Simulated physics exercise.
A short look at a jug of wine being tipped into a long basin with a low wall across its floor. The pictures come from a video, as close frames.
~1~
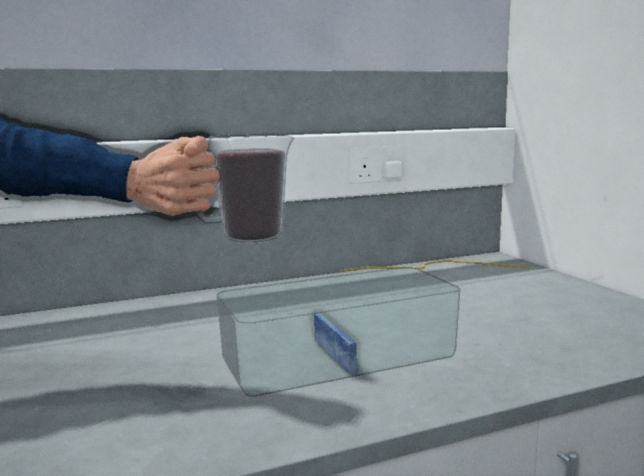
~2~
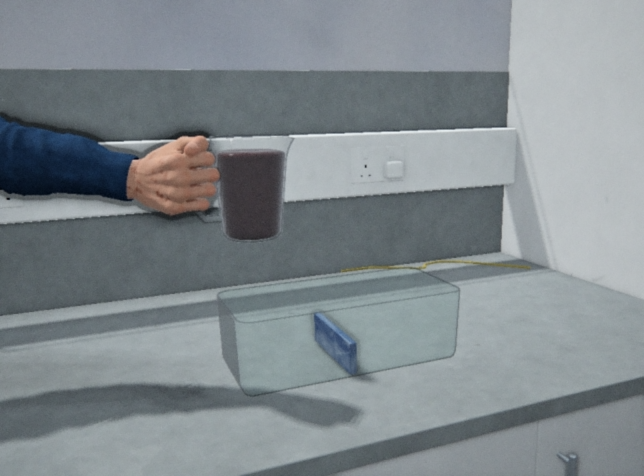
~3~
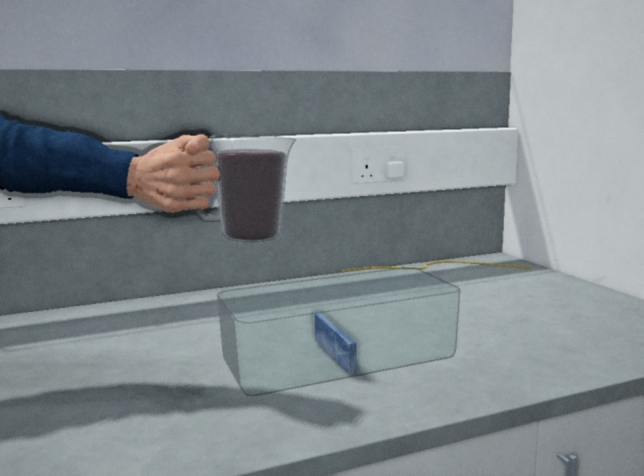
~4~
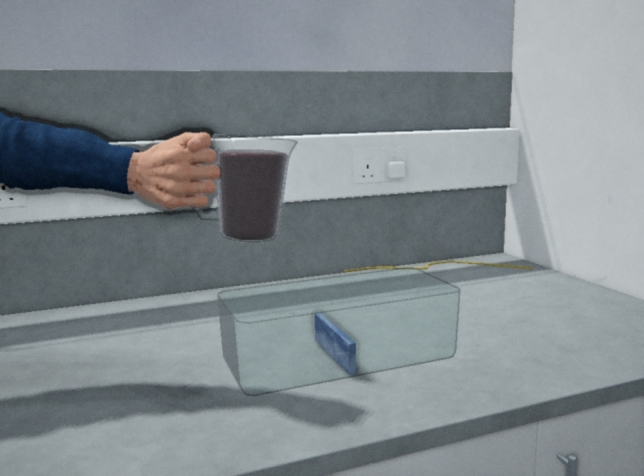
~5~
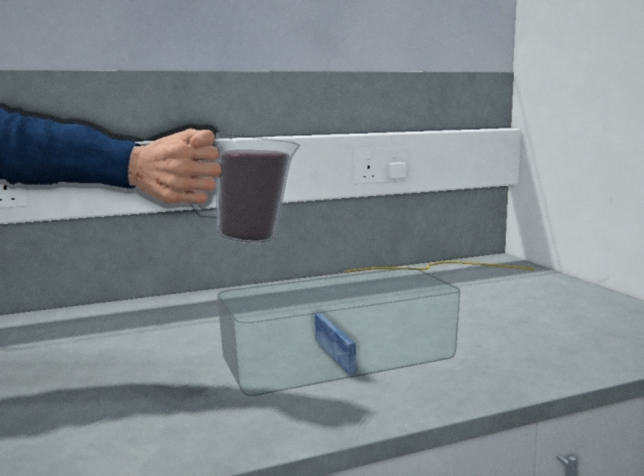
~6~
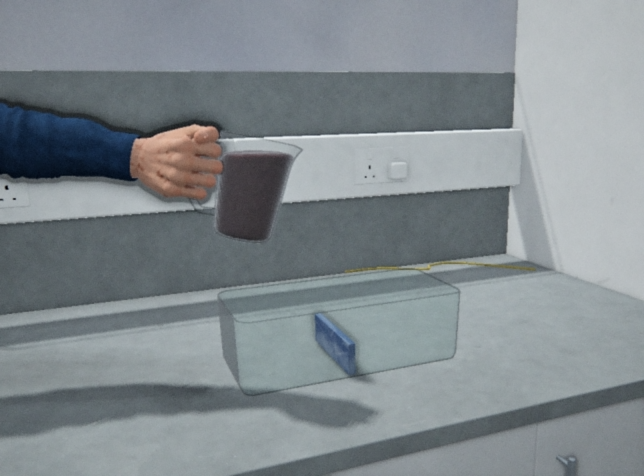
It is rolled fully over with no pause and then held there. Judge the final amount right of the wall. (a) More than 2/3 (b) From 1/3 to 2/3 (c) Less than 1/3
More than 2/3 (a).
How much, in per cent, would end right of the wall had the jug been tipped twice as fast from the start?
I'd say close to 65 %.
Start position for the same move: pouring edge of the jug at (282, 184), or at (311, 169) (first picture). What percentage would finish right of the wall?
Roughly 30 in a hundred the first time and 90 in a hundred the second.
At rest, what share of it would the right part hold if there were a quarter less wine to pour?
Estimated share: Around 75 %.
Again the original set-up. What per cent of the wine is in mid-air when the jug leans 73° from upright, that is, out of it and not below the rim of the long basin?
Near 20 %.
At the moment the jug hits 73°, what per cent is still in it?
Roughly 80 percent.
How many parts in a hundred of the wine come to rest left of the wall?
Close to 15 percent.
A moment on, the jug is tipped part way and 78 per cent is still to pour, 0 is left of the wall and 3 right of it.
Next, the jug is tipped right over and 21 per cent is still to pour, 1 is left of the wall and 54 right of it.
Then the jug is tipped right over and 0 per cent is still to pour, 16 is left of the wall and 83 right of it.
Later the jug is tipped right over and 0 per cent is still to pour, 17 is left of the wall and 82 right of it.
In the end 17 per cent lies left of the wall, 82 right of it and 1 outside.
